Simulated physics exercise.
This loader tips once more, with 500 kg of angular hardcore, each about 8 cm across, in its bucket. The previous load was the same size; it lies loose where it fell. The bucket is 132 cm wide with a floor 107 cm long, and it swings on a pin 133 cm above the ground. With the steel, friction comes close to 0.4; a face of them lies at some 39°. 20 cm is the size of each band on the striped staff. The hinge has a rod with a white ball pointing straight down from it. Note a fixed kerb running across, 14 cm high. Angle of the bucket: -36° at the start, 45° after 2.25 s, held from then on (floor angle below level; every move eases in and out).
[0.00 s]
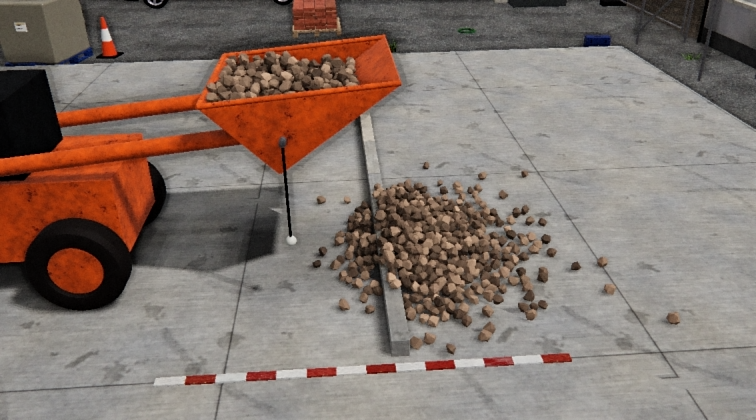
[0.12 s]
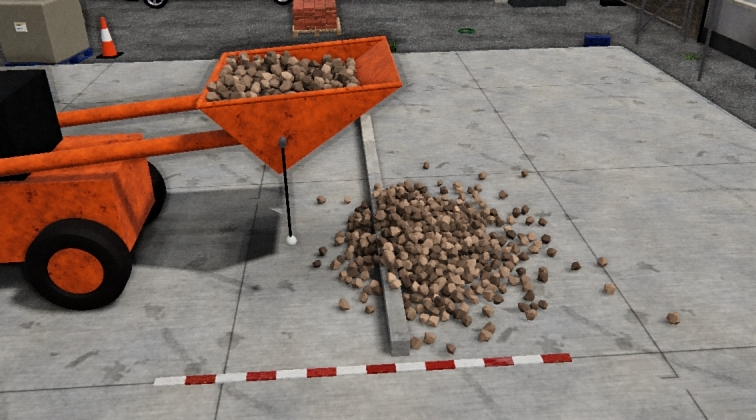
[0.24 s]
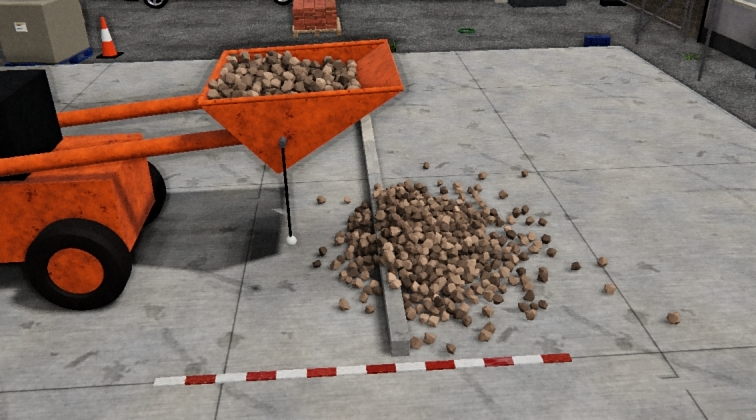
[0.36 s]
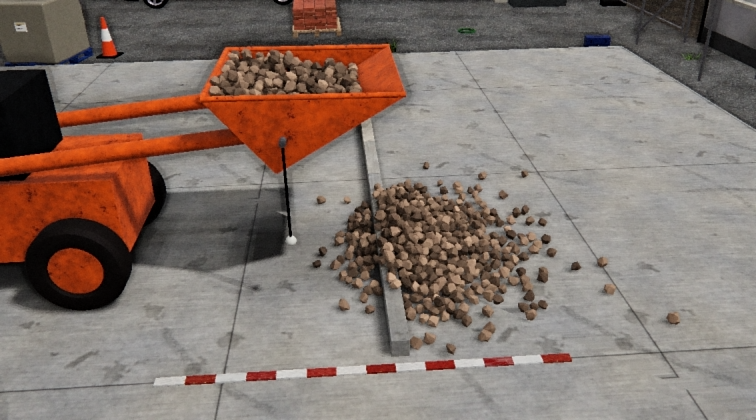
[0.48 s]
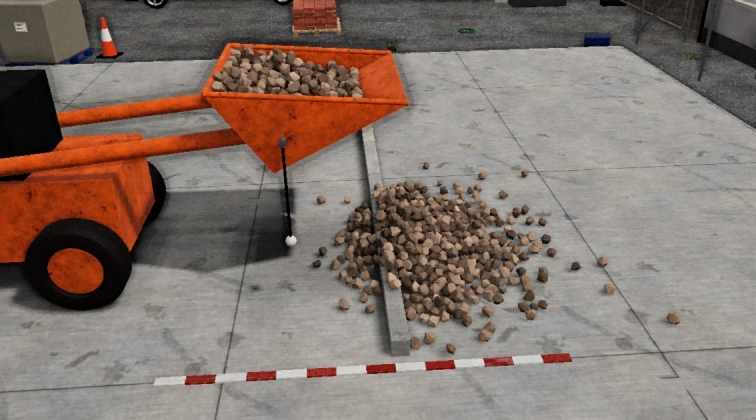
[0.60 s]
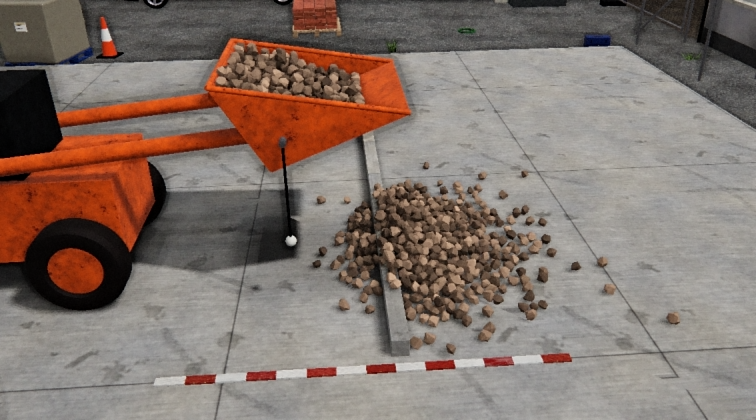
On a concrete yard, an orange loader holds a raised bucket of brown and grey stones beside a loose pile lying across a low kerb. The bucket slowly tilts a little, its right-hand lip lowering slightly while the pile stays still.
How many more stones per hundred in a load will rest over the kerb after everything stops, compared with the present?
I would say 53 per hundred.
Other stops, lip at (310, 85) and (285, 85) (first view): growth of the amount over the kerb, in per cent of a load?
Some 0 percent, and then 0 percent.
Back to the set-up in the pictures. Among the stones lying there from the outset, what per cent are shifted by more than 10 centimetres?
Roughly 5 percent.
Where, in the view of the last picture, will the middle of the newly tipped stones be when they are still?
Around (395, 230) in the last picture.
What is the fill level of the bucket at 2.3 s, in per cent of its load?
Roughly 20 per cent is still inside.
After 1.7 s the floor is at 32°; in per cent of one load, 99 in the bucket, 16 on this side of the kerb, 85 over the kerb; the foremost stones are at (574, 248).
After 2.3 s the floor is at 45°; in per cent of one load, 18 in the bucket, 58 on this side of the kerb, 124 over the kerb; the foremost stones are at (574, 248).
After 2.7 s the floor is at 45°; in per cent of one load, 0 in the bucket, 61 on this side of the kerb, 139 over the kerb; the foremost stones are at (574, 248).
After 5.5 s the floor is at 45°; in per cent of one load, 0 in the bucket, 62 on this side of the kerb, 138 over the kerb; the foremost stones are at (576, 248). Net gain over the kerb, 53.
